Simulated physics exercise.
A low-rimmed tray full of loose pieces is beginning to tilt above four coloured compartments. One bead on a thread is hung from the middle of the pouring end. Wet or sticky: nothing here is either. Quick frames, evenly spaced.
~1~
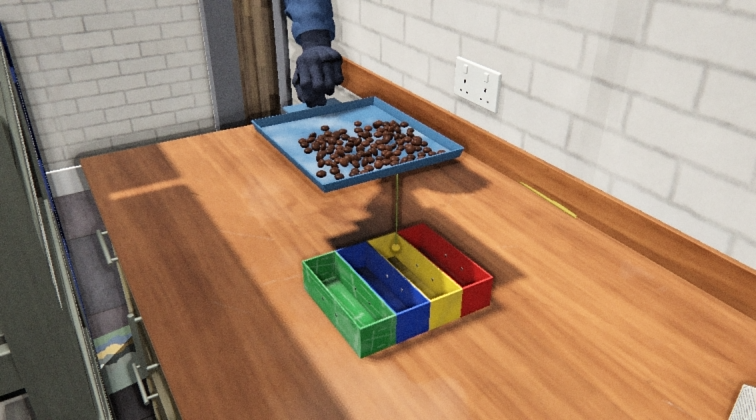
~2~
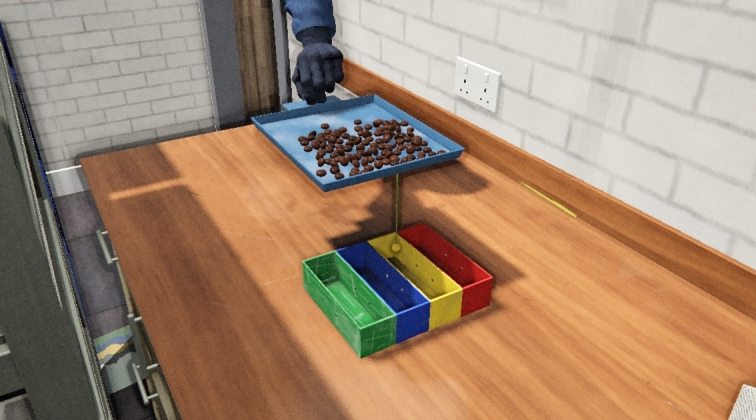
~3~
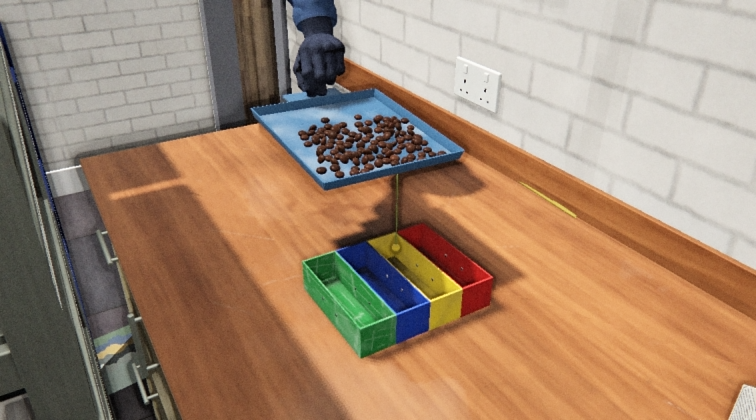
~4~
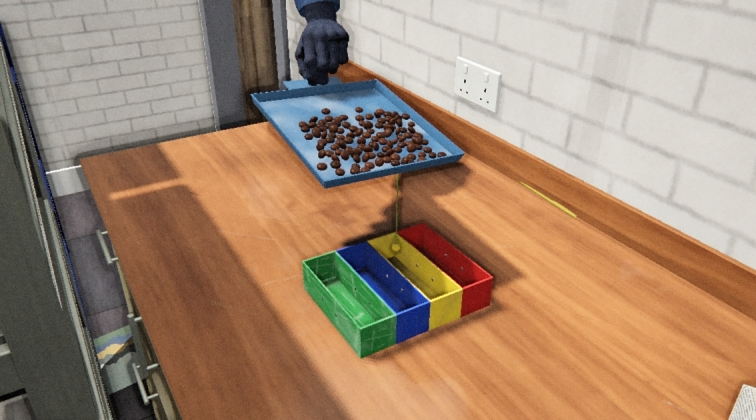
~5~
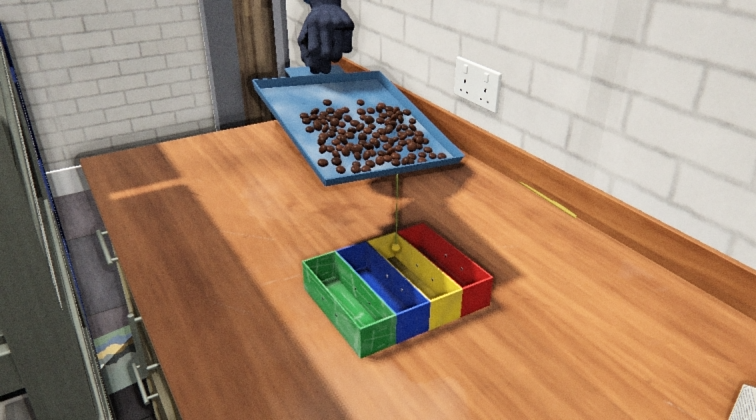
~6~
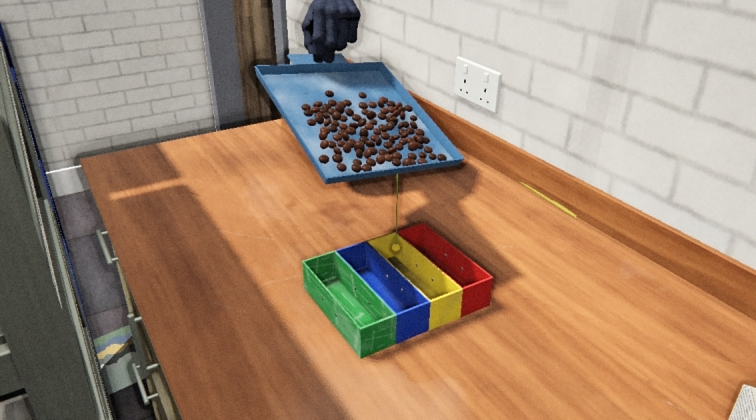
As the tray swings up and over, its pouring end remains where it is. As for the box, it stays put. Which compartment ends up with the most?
The red one.
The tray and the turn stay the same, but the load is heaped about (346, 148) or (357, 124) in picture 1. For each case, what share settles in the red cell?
About 40 % and 40 %.
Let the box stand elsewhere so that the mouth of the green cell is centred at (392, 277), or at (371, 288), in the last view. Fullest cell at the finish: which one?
First try: Yellow. Second try: The red cell.
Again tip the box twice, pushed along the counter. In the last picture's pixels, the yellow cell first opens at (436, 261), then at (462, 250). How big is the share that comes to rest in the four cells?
You'd see around 90 per cent and then around 100 per cent.
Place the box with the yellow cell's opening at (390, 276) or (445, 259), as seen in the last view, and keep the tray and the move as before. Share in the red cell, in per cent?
Around 20 % followed by around 40 %.
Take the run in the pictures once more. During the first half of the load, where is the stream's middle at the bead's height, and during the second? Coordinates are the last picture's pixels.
Close to (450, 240), then close to (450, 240).
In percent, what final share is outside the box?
Result: Near 50 % of the load.
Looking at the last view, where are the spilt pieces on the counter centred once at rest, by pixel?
Centre, final frame: Roughly (489, 265).
Shortly afterwards, tray tipped steeply; all but a few on the tray; only a few falling or outside the box.
Next, tray tipped past a quarter turn; a little on the tray; near a quarter in the red cell; a little in the yellow cell; only a few in the blue cell; near two thirds falling or outside the box.
Some moments later, tray tipped past a quarter turn; near a third in the red cell; near a quarter in the yellow cell; only a few in the blue cell; near half falling or outside the box.
In the end, tray tipped past a quarter turn; near a third in the red cell; near a quarter in the yellow cell; only a few in the blue cell; none at all in the green cell; near half outside the box.
